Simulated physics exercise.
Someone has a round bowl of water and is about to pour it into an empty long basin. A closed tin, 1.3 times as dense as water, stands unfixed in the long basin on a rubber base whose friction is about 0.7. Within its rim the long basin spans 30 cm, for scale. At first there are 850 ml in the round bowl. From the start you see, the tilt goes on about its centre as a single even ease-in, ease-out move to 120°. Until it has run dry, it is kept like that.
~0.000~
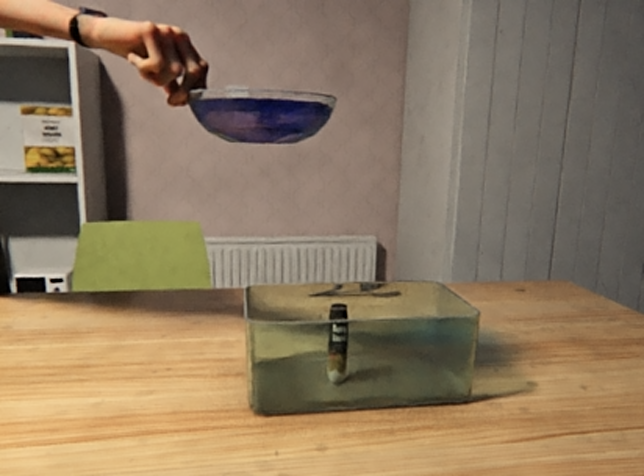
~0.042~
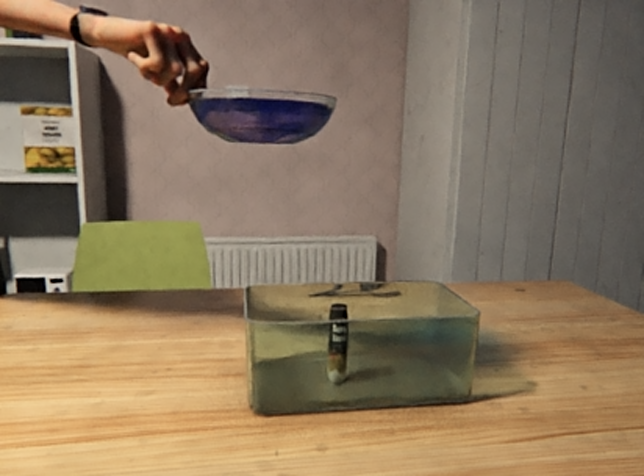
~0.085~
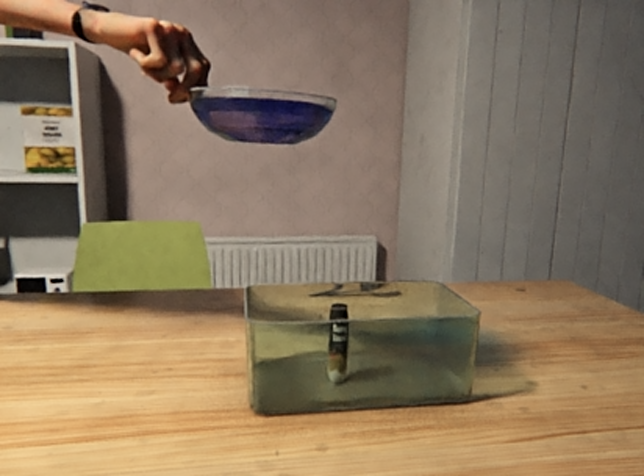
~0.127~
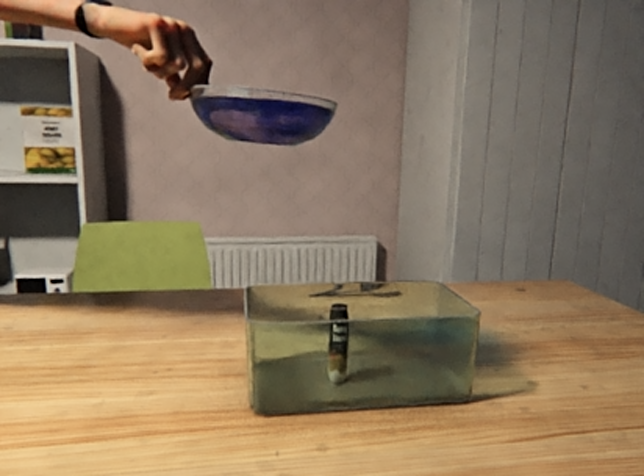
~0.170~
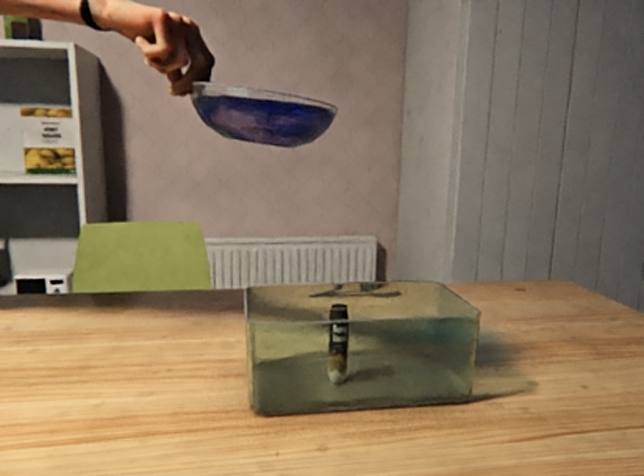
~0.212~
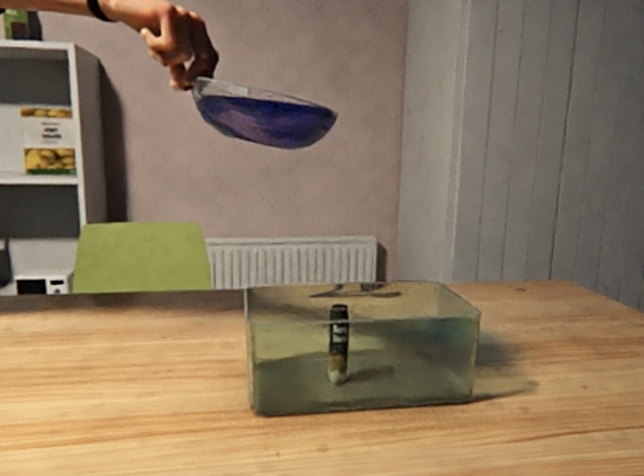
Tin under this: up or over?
Over.
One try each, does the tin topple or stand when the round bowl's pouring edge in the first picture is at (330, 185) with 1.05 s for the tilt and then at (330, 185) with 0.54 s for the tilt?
In the first try it remains standing; in the second it remains standing.
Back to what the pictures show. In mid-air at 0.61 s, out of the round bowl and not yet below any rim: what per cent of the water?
Some 66 per cent, I reckon.
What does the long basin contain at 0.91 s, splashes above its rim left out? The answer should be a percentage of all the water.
I'd say roughly 94 in a hundred of it.
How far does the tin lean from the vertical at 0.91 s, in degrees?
Some 20°.
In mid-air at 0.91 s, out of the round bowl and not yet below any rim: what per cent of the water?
Close to 5 per cent.
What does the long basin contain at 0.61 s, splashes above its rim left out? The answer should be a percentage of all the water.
About 22%.
By 0.61 s the tilt is 76° and 12 per cent is still to pour; the tin stands where it began.
By 0.91 s the tilt is 115° and 0 per cent is still to pour; the tin leans 21°.
By 1.22 s the tilt is 120° and 0 per cent is still to pour; the tin lies on its side.
By 1.55 s the tilt is 120° and 0 per cent is still to pour; the tin lies on its side.
At rest the tin lies on its side.
